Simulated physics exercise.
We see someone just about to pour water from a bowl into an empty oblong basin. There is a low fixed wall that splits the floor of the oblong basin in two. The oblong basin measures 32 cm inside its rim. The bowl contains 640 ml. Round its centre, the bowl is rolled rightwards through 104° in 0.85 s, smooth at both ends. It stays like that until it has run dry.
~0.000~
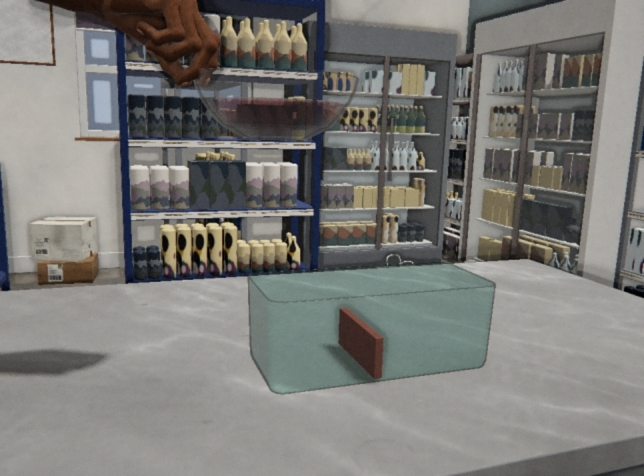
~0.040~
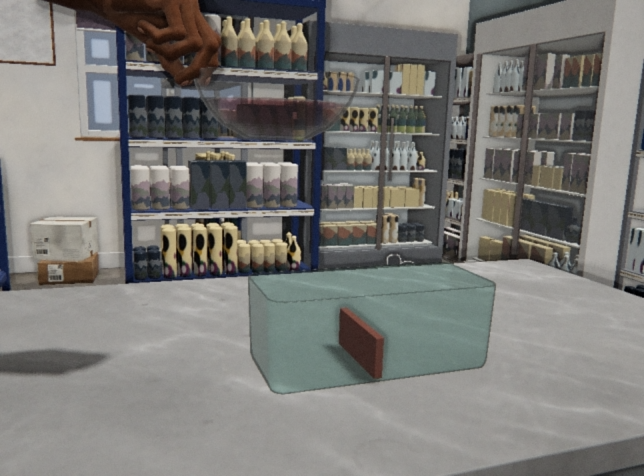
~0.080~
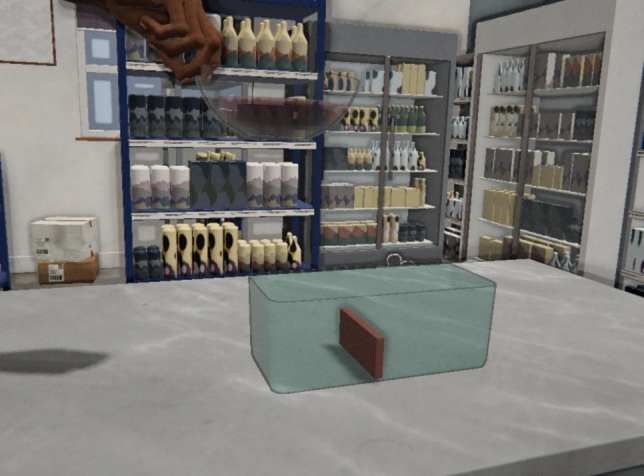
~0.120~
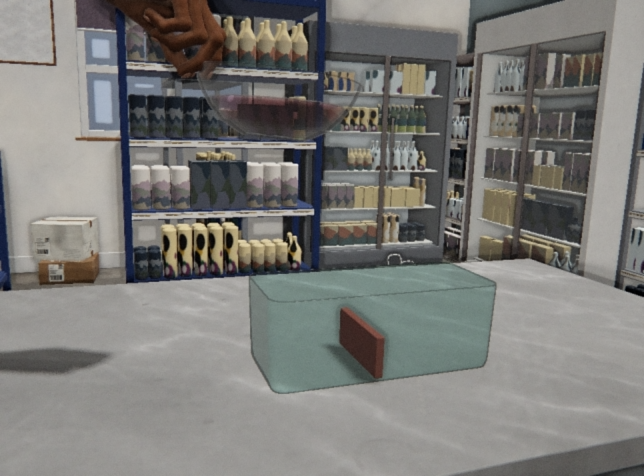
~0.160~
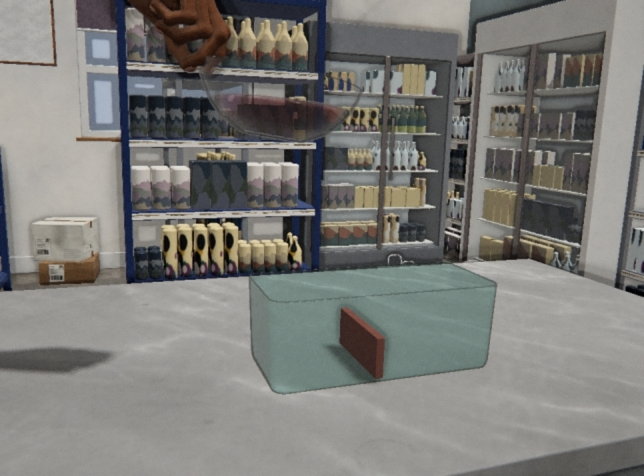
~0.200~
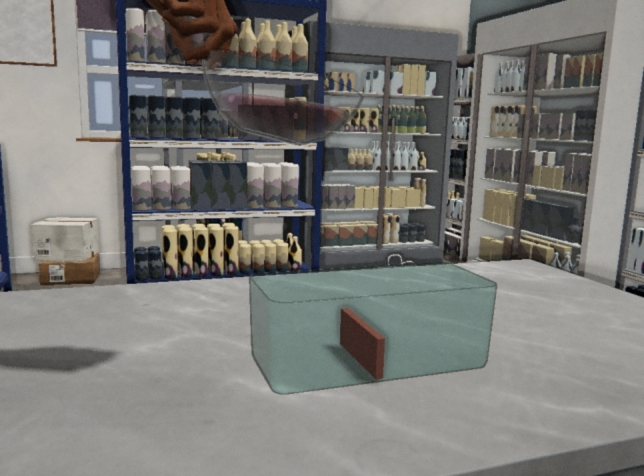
A hand slowly tilting a clear bowl of dark reddish liquid rightwards above a greenish transparent oblong basin on a grey counter.
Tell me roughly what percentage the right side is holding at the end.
At the end it holds about 74 per cent.
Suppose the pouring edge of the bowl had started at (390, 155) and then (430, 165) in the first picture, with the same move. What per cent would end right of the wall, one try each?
90 then 90 %.
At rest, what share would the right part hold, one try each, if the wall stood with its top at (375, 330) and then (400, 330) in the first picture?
It comes to 55 per cent, and then 20 per cent.
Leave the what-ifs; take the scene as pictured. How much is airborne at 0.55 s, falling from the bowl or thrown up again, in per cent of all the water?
Near 70 per cent at that time.
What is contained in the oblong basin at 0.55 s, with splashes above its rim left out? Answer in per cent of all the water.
Roughly 5 percent.
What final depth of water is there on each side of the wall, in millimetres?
Left roughly 8 mm; right roughly 22 mm.
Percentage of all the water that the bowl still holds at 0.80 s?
About 0 % is still there.
After 0.55 s the tilt is 74° and 25 per cent is still to pour, 0 is left of the wall and 5 right of it.
After 0.80 s the tilt is 103° and 0 per cent is still to pour, 19 is left of the wall and 75 right of it.
After 1.06 s the tilt is 104° and 0 per cent is still to pour, 24 is left of the wall and 74 right of it.
After 1.35 s the tilt is 104° and 0 per cent is still to pour, 24 is left of the wall and 74 right of it.
In the end 24 per cent lies left of the wall, 74 right of it and 2 outside.
